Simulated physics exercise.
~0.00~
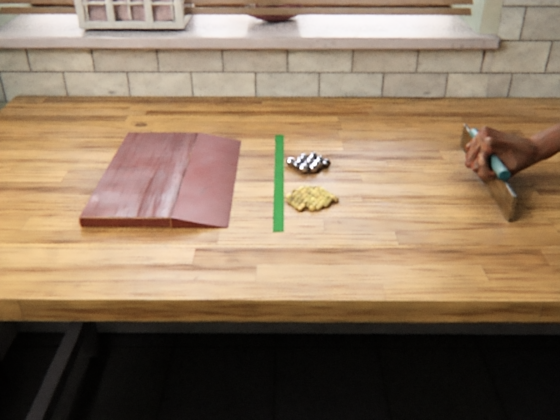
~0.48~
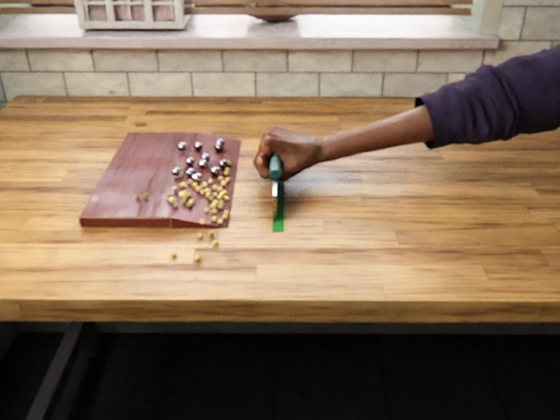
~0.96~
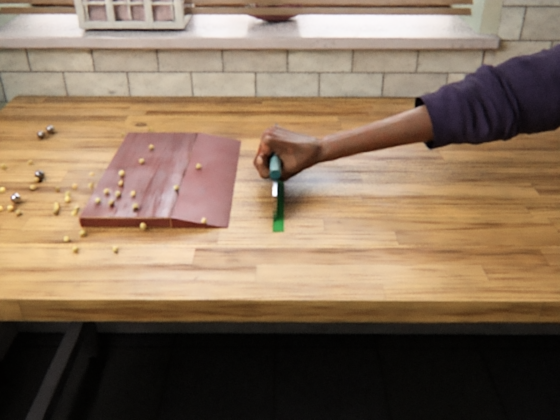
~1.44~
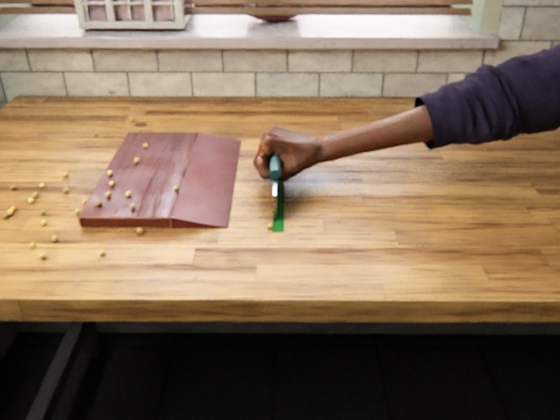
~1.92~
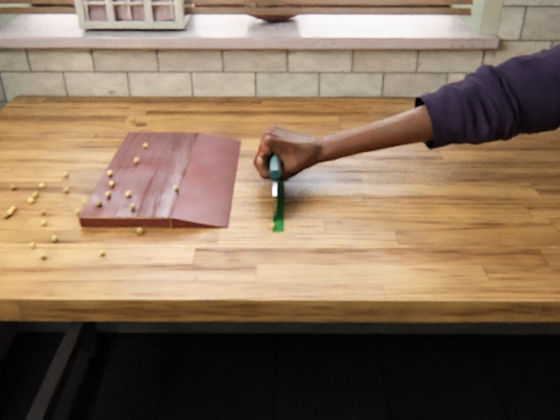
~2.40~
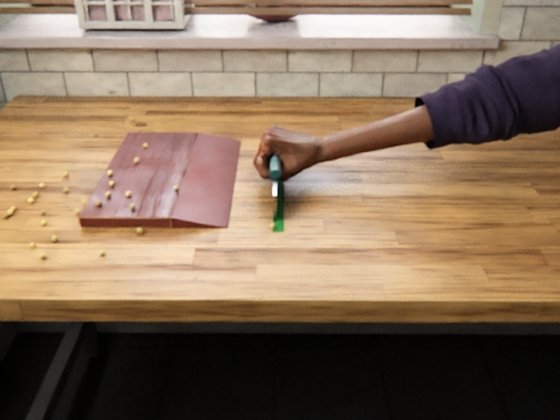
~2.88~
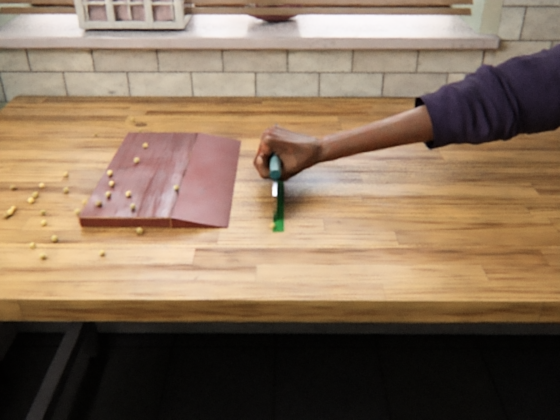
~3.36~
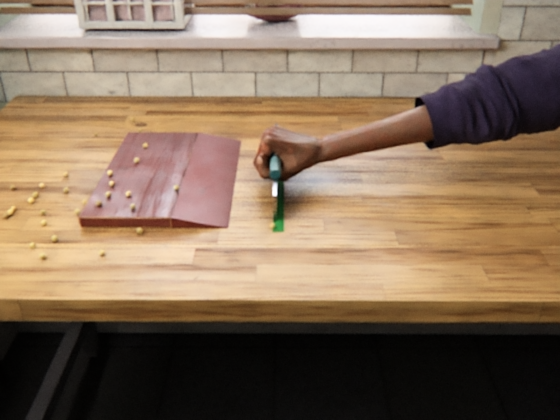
A hand sweeps a scraper left to green tape, scattering loose bits over a reddish sloped slab.
